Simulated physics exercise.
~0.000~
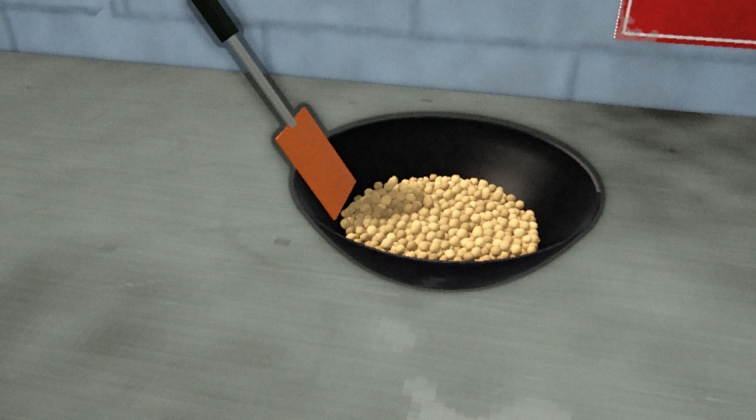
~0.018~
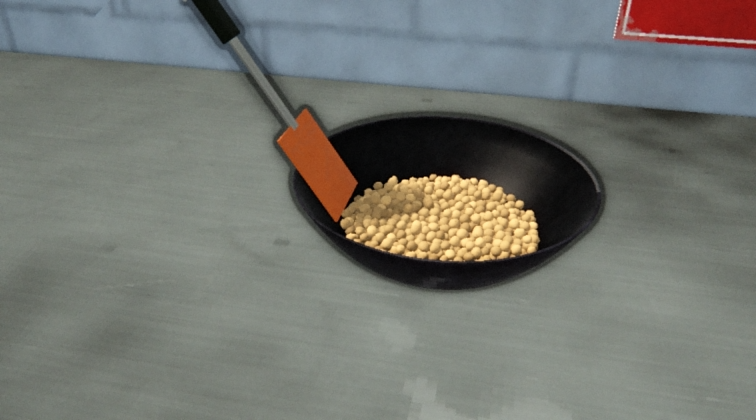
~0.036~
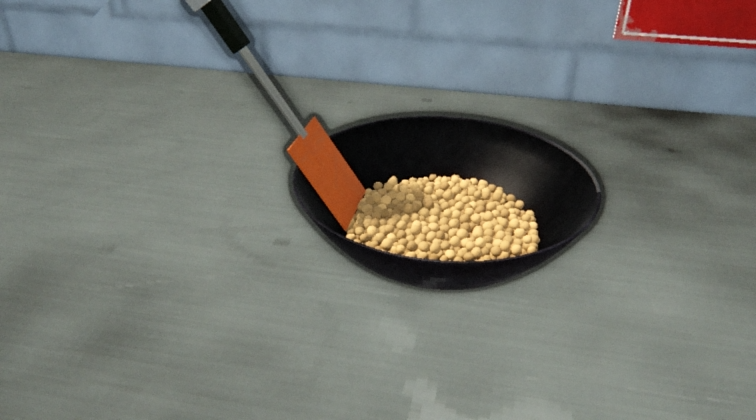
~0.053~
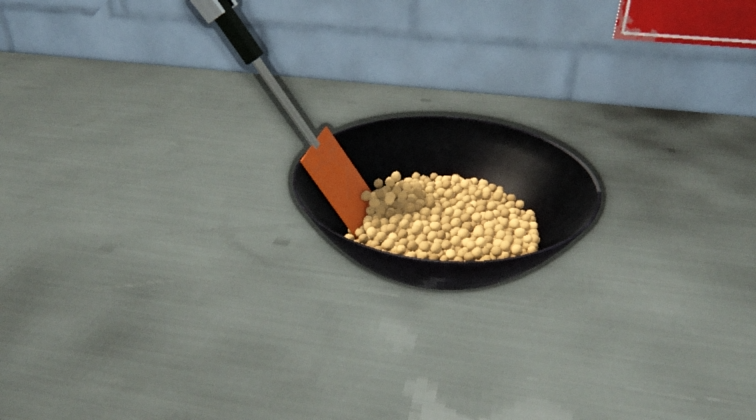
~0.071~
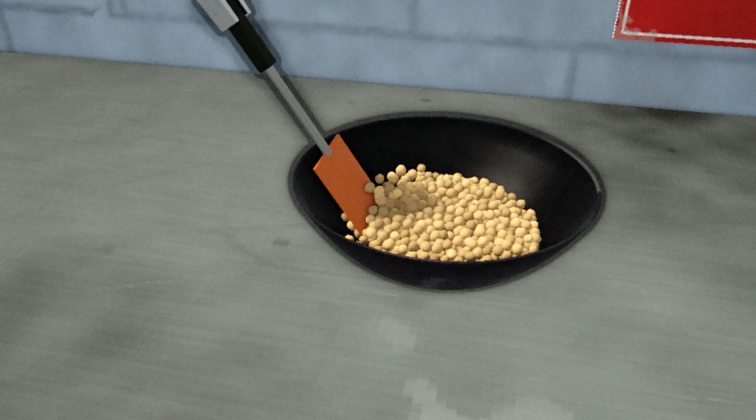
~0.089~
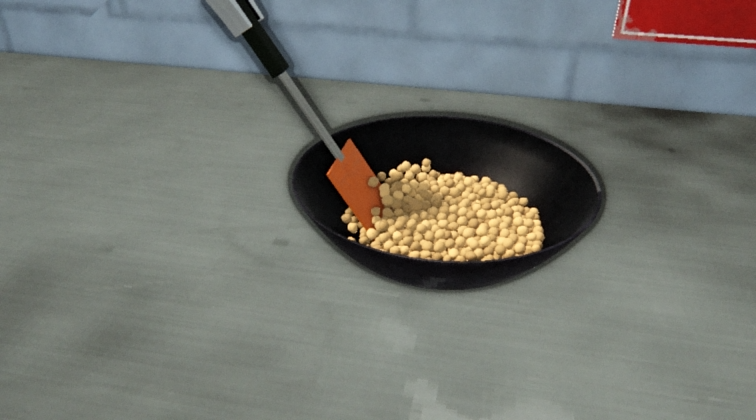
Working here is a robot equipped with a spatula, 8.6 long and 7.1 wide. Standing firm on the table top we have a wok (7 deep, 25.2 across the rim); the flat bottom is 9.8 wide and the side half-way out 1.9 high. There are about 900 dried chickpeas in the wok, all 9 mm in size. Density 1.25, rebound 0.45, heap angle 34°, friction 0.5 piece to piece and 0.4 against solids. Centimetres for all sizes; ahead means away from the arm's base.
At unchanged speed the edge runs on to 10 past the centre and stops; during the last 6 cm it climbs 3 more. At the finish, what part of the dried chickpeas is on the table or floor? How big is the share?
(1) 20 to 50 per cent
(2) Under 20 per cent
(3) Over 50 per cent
Answer: 1.
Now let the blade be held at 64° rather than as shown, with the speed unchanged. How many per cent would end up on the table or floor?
Then roughly 30 percent.
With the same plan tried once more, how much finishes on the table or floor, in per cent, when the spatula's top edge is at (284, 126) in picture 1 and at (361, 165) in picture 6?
Near 35 in a hundred.
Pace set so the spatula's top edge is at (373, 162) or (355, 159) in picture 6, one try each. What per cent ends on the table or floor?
Near 40 per cent in the first try and near 35 per cent in the second.
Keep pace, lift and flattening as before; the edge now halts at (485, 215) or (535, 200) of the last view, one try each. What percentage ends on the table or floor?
First try about 0 percent, second about 15 percent.
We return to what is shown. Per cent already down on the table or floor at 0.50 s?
It comes to some 15 in a hundred.
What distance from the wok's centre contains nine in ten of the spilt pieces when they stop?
About 45 cm.
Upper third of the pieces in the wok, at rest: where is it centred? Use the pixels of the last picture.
You'll find it at about (511, 222).
After 0.17 s, sloping 56°, highest piece 6 above the table; 900 in the wok.
After 0.26 s, sloping 56°, highest piece 8 above the table; 900 in the wok.
After 0.50 s, sloping 56°, highest piece 12 above the table; 638 in the wok, 132 on the table or floor, 130 on the blade or in flight.
After 1.55 s, sloping 56°, highest piece 6 above the table; 638 in the wok, 262 on the table or floor.
At rest, 638 in the wok, 262 on the table or floor. That is 29 % on the table or floor.
